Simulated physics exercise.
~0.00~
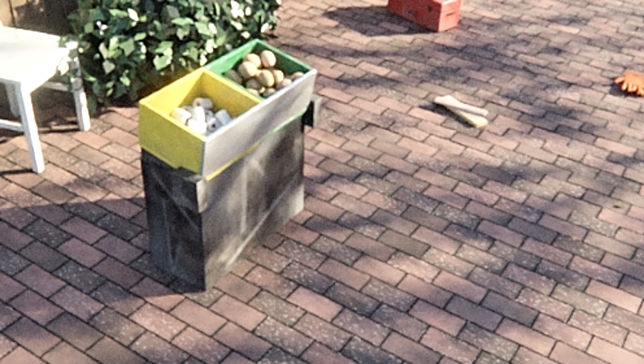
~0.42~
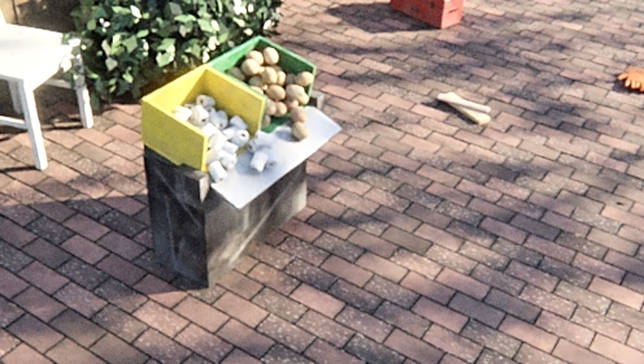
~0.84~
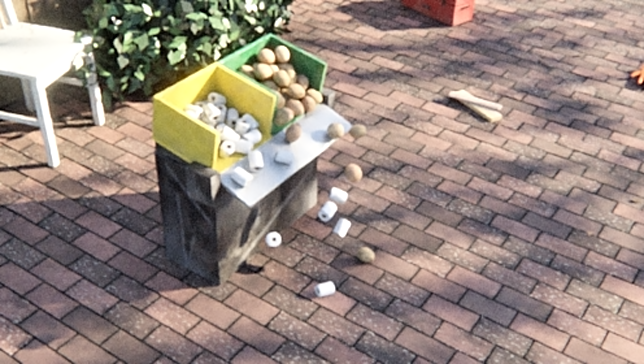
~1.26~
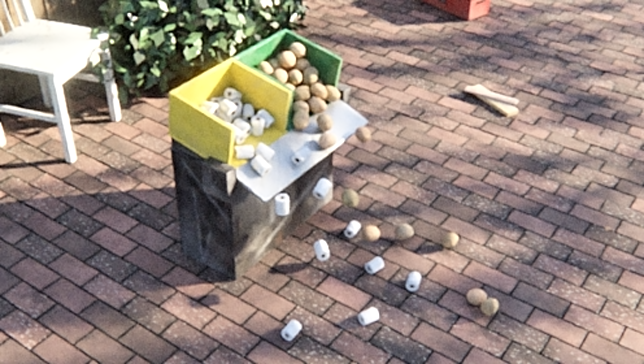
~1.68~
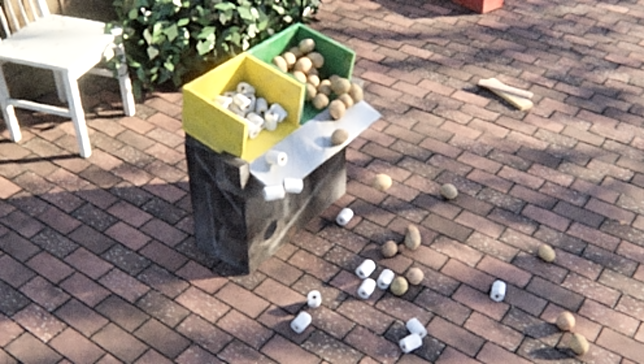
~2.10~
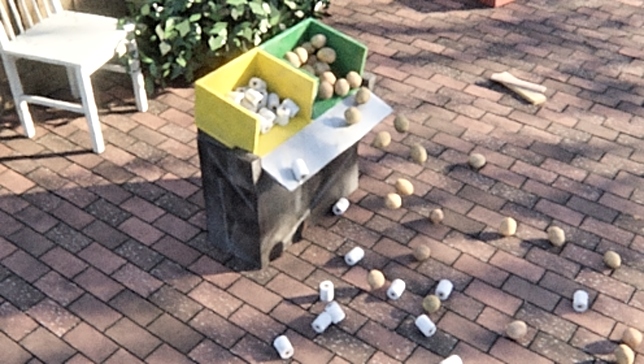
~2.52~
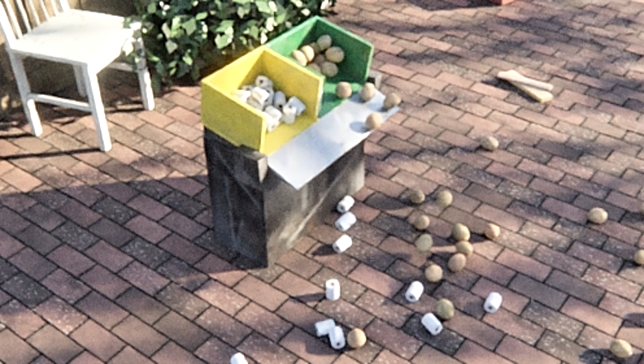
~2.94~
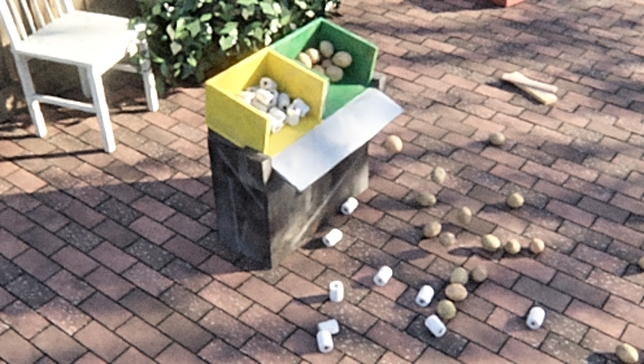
The white front flap of a green and yellow box dropped open, and potatoes and white paper rolls tumbled down it onto the brick paving, rolling and scattering to the right, until a small pile of each was left in the two bins.
